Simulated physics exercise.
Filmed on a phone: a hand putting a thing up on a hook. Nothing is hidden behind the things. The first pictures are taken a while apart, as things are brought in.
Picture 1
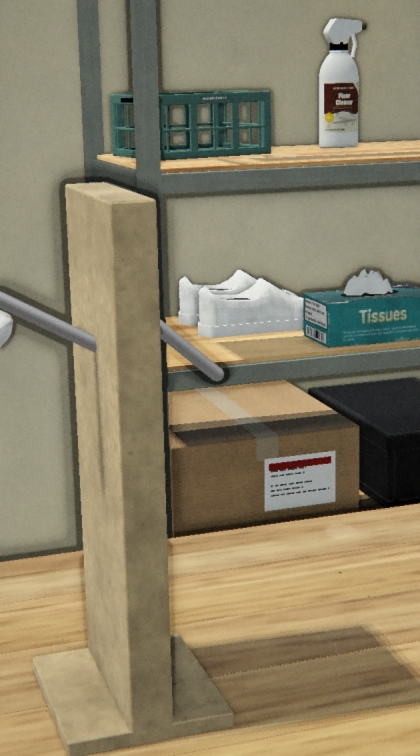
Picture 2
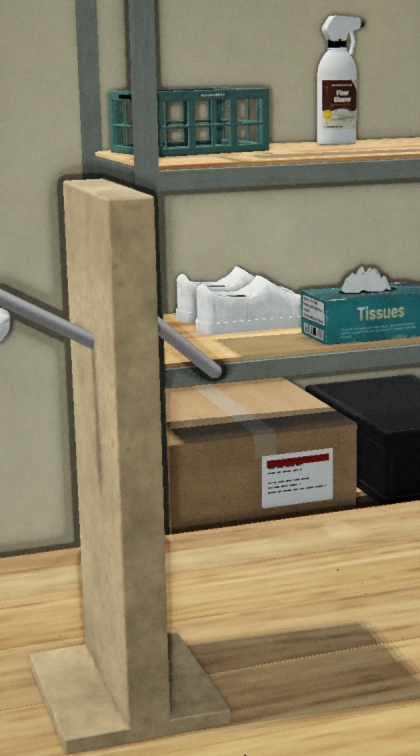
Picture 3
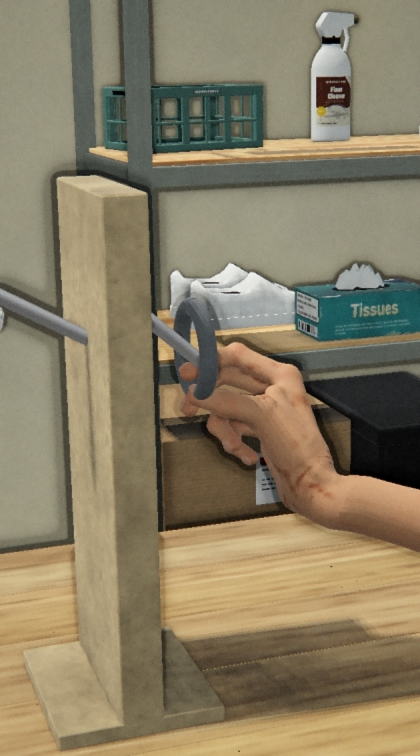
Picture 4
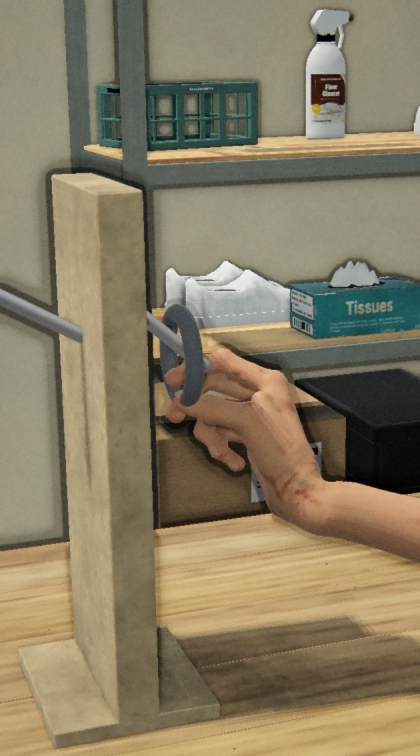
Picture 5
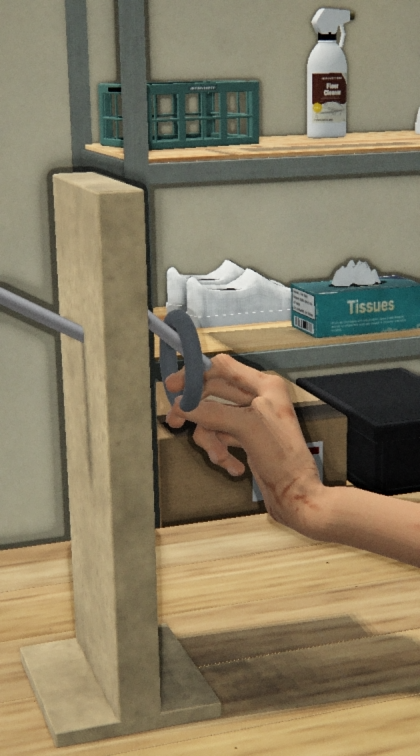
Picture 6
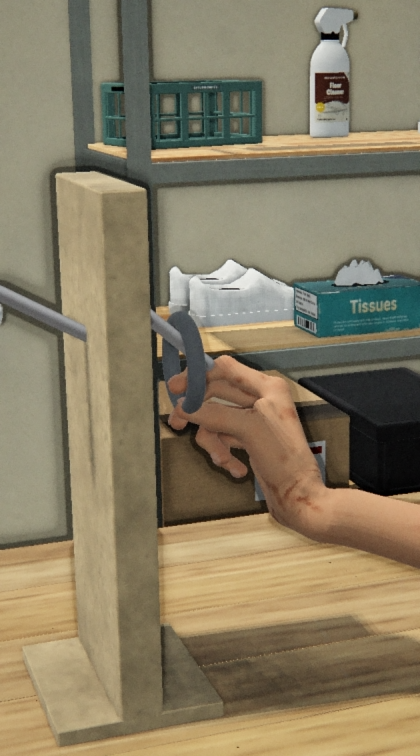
A hand came in from the right and put a grey ring over the end of the rod on the wooden stand, then shifted it slightly and kept holding it there.
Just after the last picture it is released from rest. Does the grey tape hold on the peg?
Here the grey tape falls off.
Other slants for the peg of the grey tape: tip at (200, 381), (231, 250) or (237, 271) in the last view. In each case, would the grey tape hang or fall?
One after another: It drops to the table; stays on its peg; remains hooked.
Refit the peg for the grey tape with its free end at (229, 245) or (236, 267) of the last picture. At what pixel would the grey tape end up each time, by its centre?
It ends around (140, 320) and (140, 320).
Then, 0.18 s after the last picture, grey tape tipped 51° from how it was near (217, 420).
Then, 0.30 s after the last picture, grey tape falling near (264, 600).
At rest, the grey tape slips down, near (279, 657).
